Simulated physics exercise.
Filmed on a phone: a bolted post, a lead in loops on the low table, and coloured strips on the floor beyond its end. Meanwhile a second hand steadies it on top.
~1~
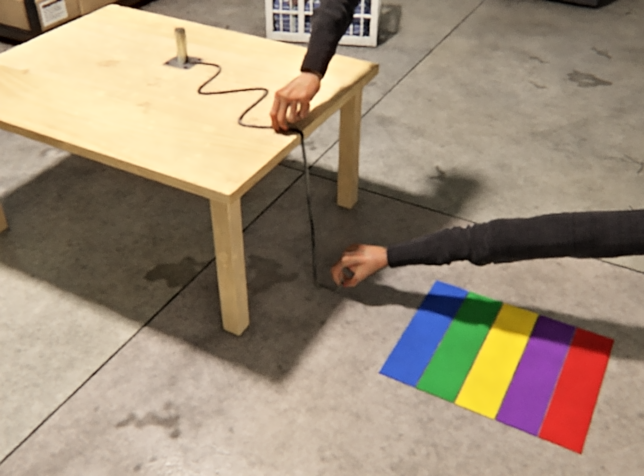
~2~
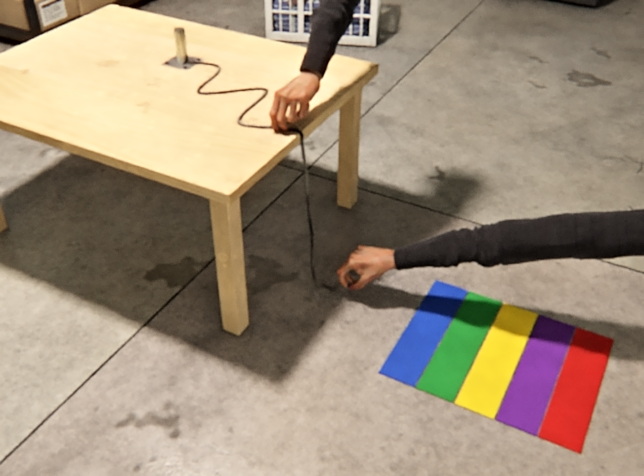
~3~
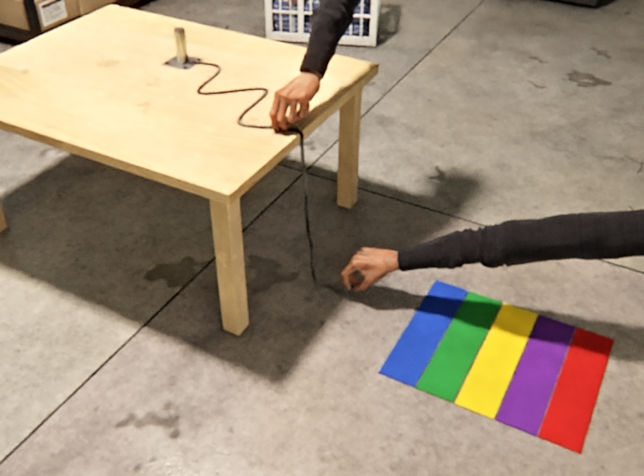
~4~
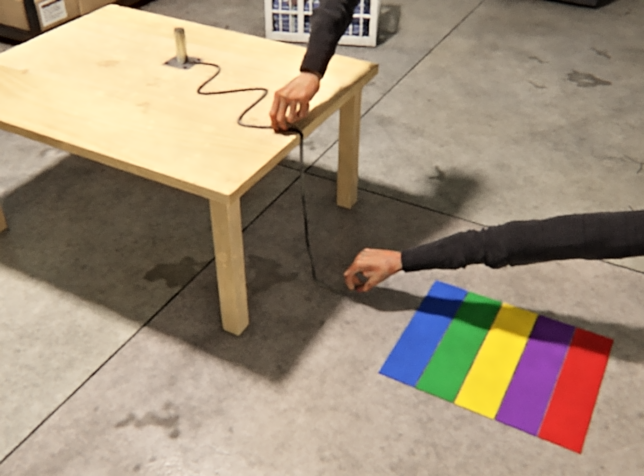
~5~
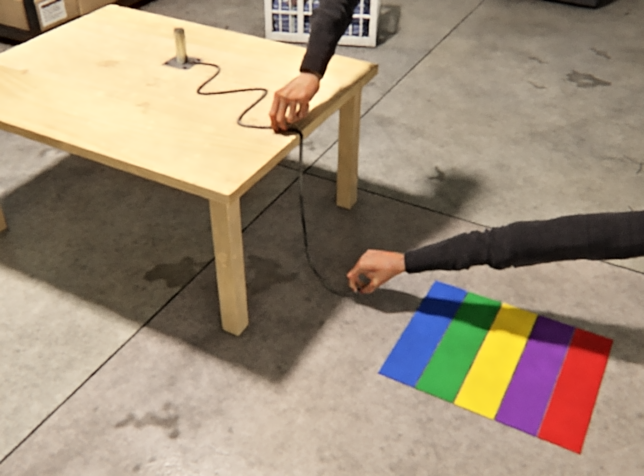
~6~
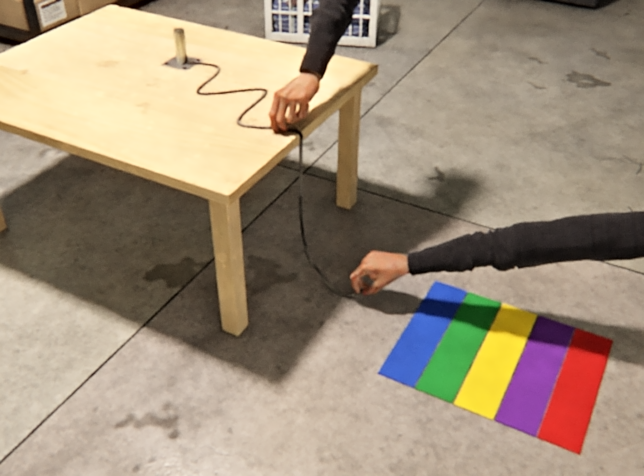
The clip opens on a low wooden table with a dark lead looping across its top and hanging over the edge, where one hand rests. Near the floor, another hand moves slightly right, toward the blue side of the coloured strips, and the hanging lead shifts slightly while the upper hand stays still.
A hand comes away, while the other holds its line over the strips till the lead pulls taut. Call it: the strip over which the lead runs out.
Red.
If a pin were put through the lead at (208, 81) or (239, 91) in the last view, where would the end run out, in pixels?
About (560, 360) and (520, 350).
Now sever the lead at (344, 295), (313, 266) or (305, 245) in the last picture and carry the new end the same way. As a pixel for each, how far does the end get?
Estimated positions in order: (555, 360); (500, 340); (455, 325).
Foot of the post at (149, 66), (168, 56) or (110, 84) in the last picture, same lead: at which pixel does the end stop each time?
Try by try, around (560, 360), (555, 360) and (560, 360).
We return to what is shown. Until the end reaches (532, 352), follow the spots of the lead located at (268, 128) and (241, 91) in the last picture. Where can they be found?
Point 1 - (340, 206); point 2 - (279, 107).
Soon after, end near (532, 352); over purple.
Then, end near (570, 365); over red.
At full stretch, end near (592, 373); over red. The end stops over the red strip.
